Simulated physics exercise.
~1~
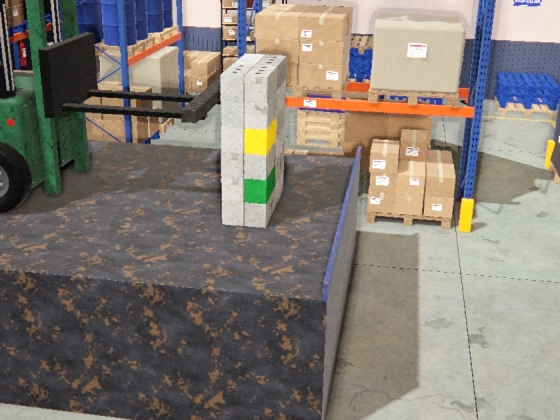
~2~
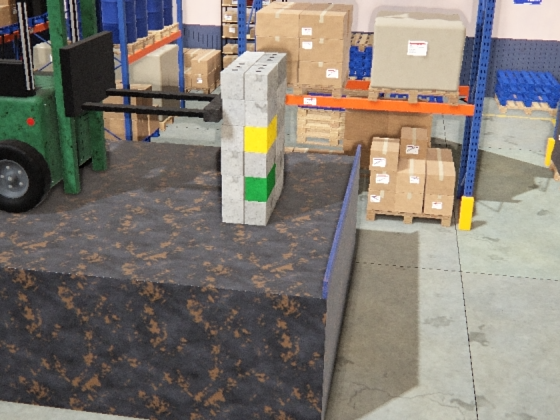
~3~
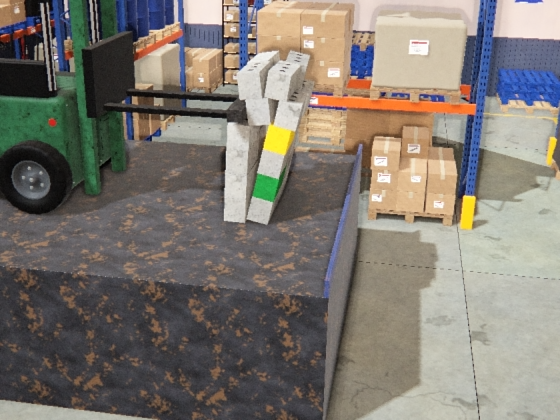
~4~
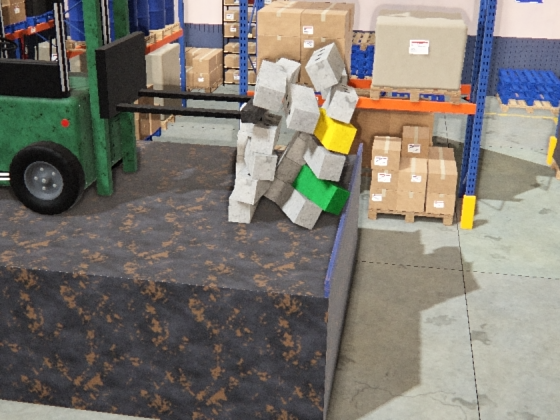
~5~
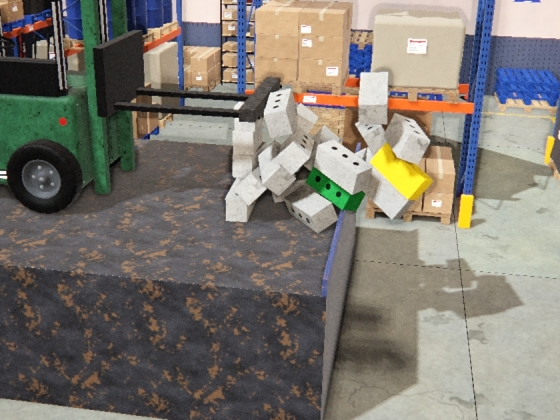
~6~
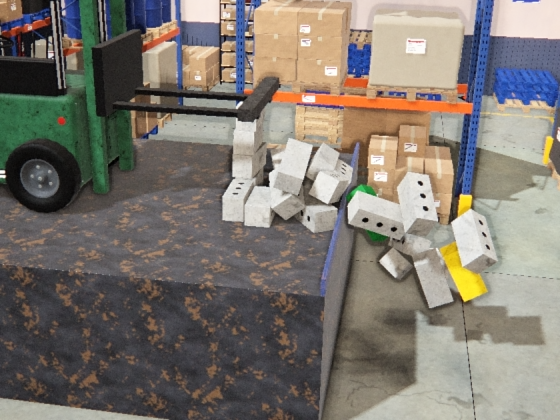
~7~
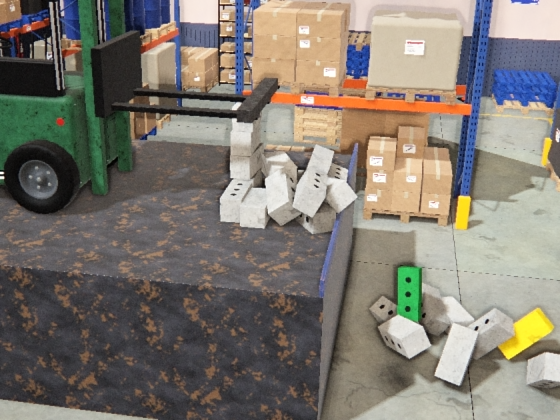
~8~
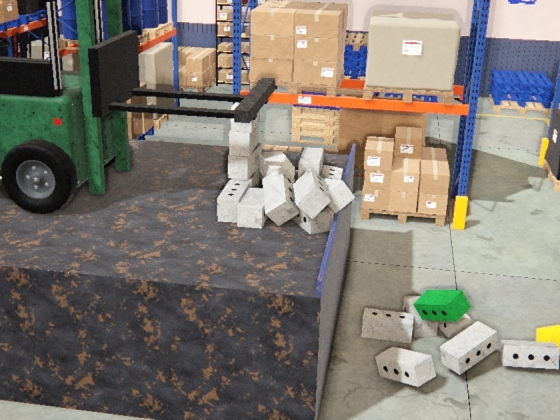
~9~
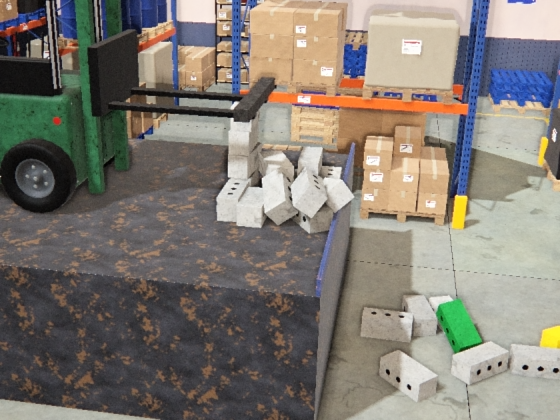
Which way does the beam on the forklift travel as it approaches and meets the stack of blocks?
The beam moves to the right, pushing into the stack before it comes to a halt.
